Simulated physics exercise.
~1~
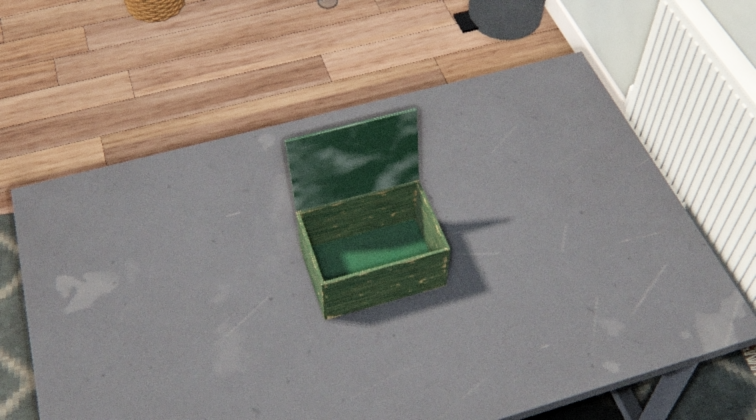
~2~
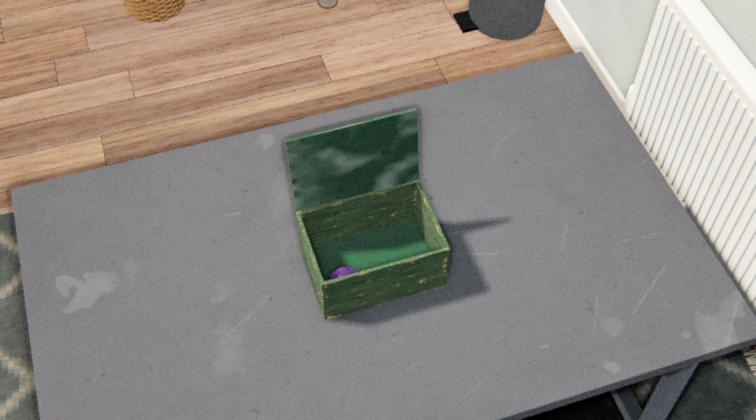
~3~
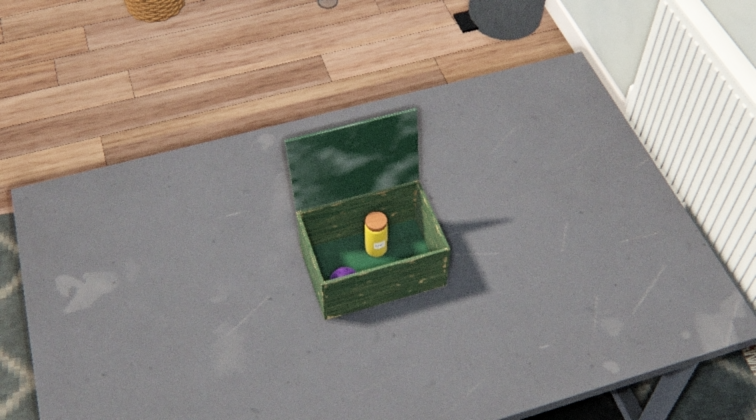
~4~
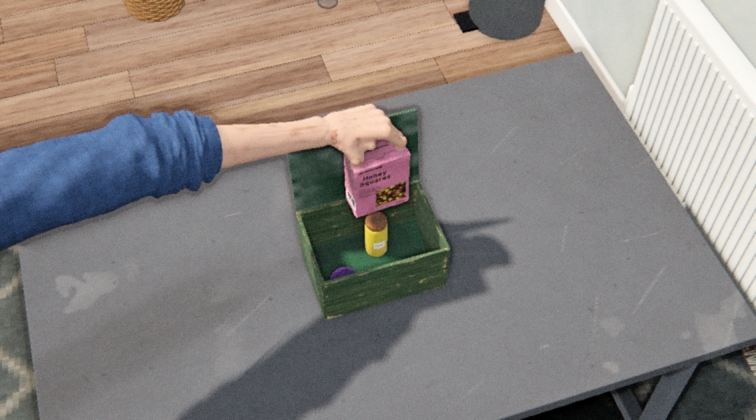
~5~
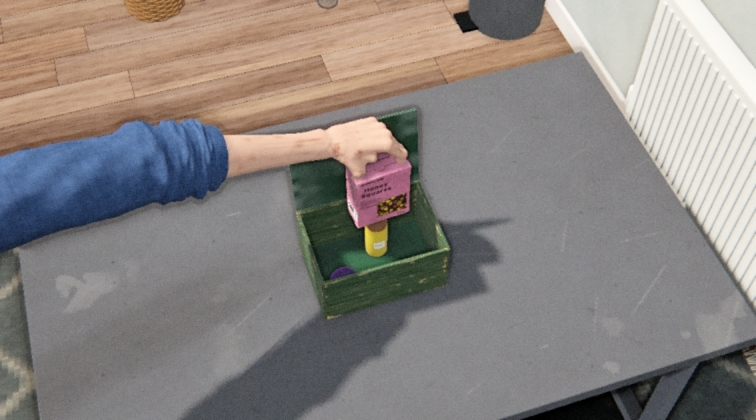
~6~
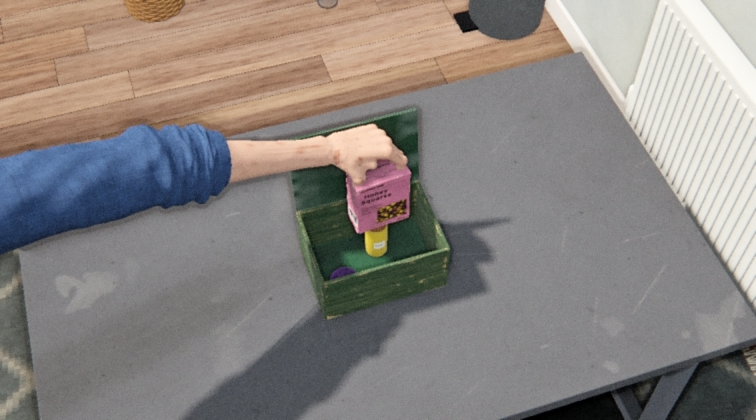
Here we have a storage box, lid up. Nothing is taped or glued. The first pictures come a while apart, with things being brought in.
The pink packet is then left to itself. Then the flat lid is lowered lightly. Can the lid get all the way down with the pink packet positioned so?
No, it is kept up.
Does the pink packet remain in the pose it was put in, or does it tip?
The pink packet ends up leaning.
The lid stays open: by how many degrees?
Lid angle from rim - close to 20°.
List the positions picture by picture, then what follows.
In the first frame, the last thing is not in view yet.
In the second frame, the last thing is not in view yet.
In the third frame, the last thing is not in view yet; yellow shaker (376, 234).
In the fourth frame, on its way; pink packet (377, 177); yellow shaker (376, 234).
In the fifth frame, on its way; pink packet (378, 188); yellow shaker (376, 234).
In the sixth frame, in place under the hand; pink packet (378, 194); yellow shaker (376, 234).
Then, 1.30 s after the last picture, lid 82° above the rim.
Then, 1.80 s after the last picture, lid 51° above the rim; pink packet tipped 20° from how it was near (394, 217); yellow shaker tipped 20° from how it was.
Then, 2.00 s after the last picture, lid 27° above the rim; pink packet tipped 48° from how it was near (414, 241); yellow shaker tipped 46° from how it was.
Then, 3.00 s after the last picture, lid 22° above the rim; pink packet tipped 55° from how it was near (417, 243); yellow shaker tipped 51° from how it was.
At rest, lid 20° above the rim; tipped over in the box, pink packet and yellow shaker; purple ball in place. Seen from the same camera at the end, pink packet near (418, 245).
